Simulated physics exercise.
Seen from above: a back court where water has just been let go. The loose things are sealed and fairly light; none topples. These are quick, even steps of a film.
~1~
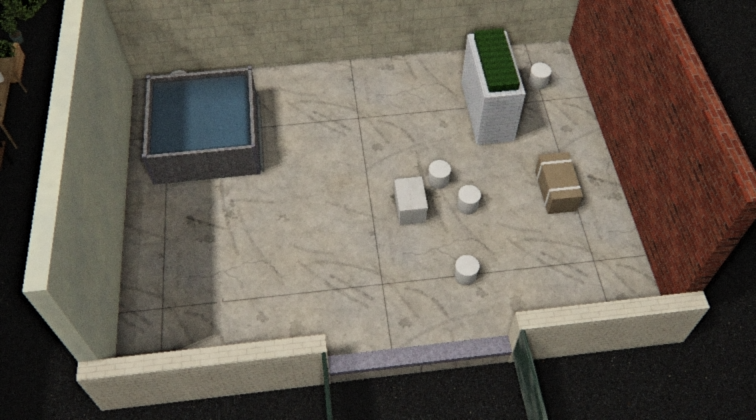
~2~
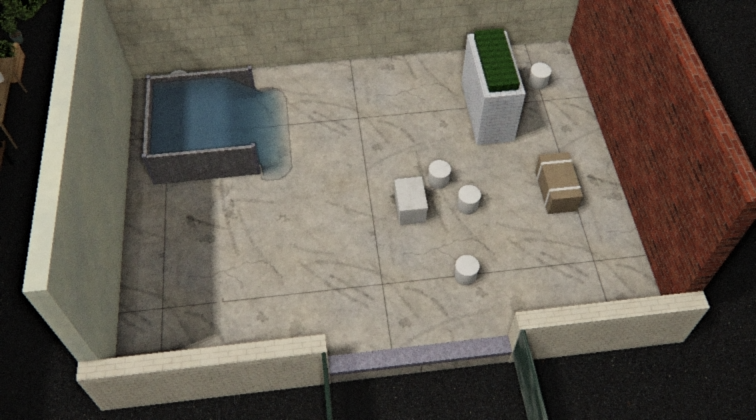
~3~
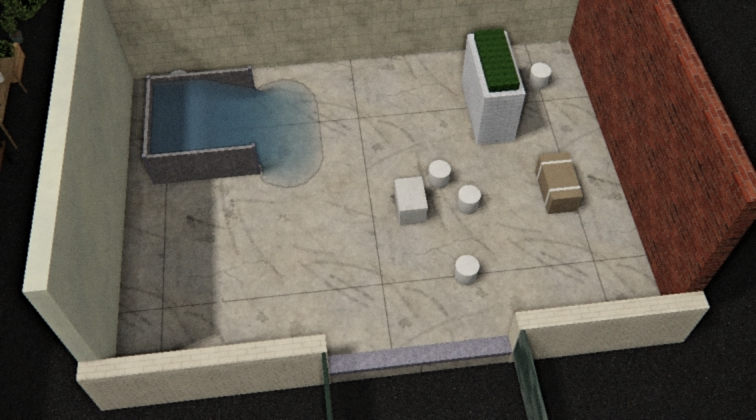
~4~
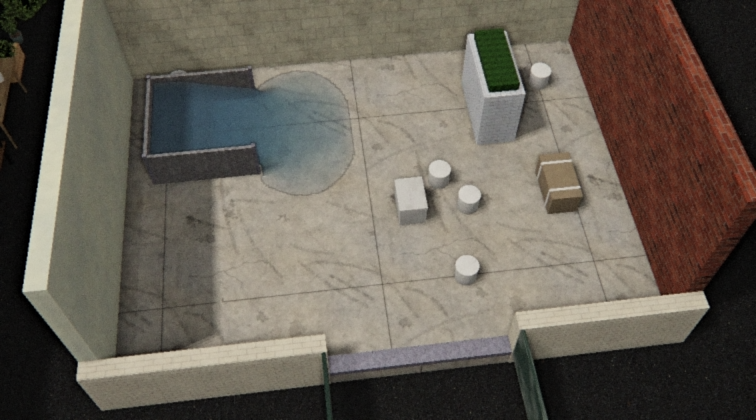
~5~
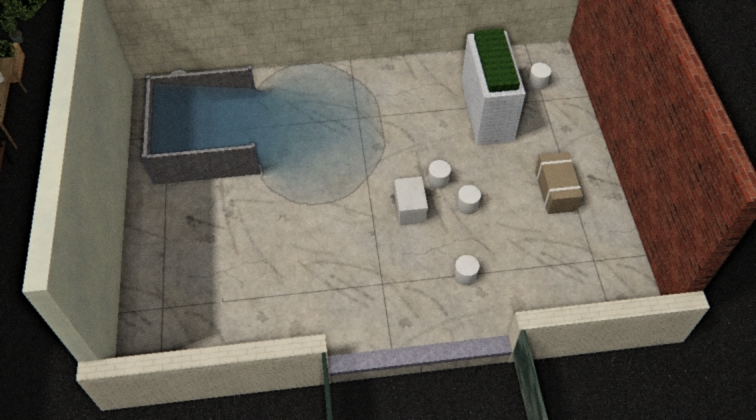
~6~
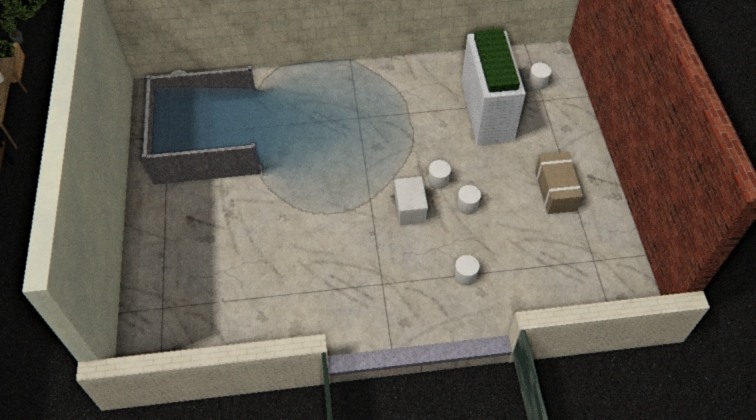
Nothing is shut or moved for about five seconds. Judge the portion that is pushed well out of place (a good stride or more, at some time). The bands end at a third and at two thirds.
That comes to two thirds or more.
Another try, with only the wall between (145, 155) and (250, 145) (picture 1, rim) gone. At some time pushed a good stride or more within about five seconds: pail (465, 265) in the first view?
My call: That far or more.
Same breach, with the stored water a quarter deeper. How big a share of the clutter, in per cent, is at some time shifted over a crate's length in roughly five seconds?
I make it 90 per cent.
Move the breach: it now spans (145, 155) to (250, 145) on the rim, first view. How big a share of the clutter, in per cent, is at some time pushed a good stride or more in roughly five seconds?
Near 10 in a hundred.
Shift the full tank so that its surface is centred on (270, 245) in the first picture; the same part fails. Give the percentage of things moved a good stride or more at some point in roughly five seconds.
Roughly 70 per cent.
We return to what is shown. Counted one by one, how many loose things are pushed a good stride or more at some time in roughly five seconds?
I count 6.
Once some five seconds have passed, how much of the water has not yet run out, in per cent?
I make it 98 per cent.
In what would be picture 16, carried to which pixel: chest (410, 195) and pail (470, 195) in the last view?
Around (473, 217) and (499, 216).
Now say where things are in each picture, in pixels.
In the first picture, a chest at (411, 193), on the bottom; a pail at (178, 77), on the bottom; 0 of 7 have shifted.
In the second picture, a chest at (411, 193) rests on the ground; a pail at (178, 77), on the bottom; 0 of 7 have shifted.
In the third picture, a chest at (411, 193), on the bottom; a pail at (178, 77) rests on the ground; 0 of 7 have shifted.
In the fourth picture, a chest at (411, 193), on the bottom; a pail at (178, 77) rests on the ground; 0 of 7 have shifted.
In the fifth picture, a chest at (411, 193) rests on the ground; a pail at (178, 77), on the bottom; 0 of 7 have shifted.
In the sixth picture, a chest at (411, 193) rests on the ground; a pail at (178, 77) rests on the ground; 0 of 7 have shifted.
A moment on, 0 of 7 are well off their spots; 0 afloat.
Next, 3 of 7 are well off their spots; 1 afloat.
Later, 5 of 7 are well off their spots; 1 afloat.
In the end, 6 of 7 are well off their spots, and 6 have been at some point; 4 afloat.
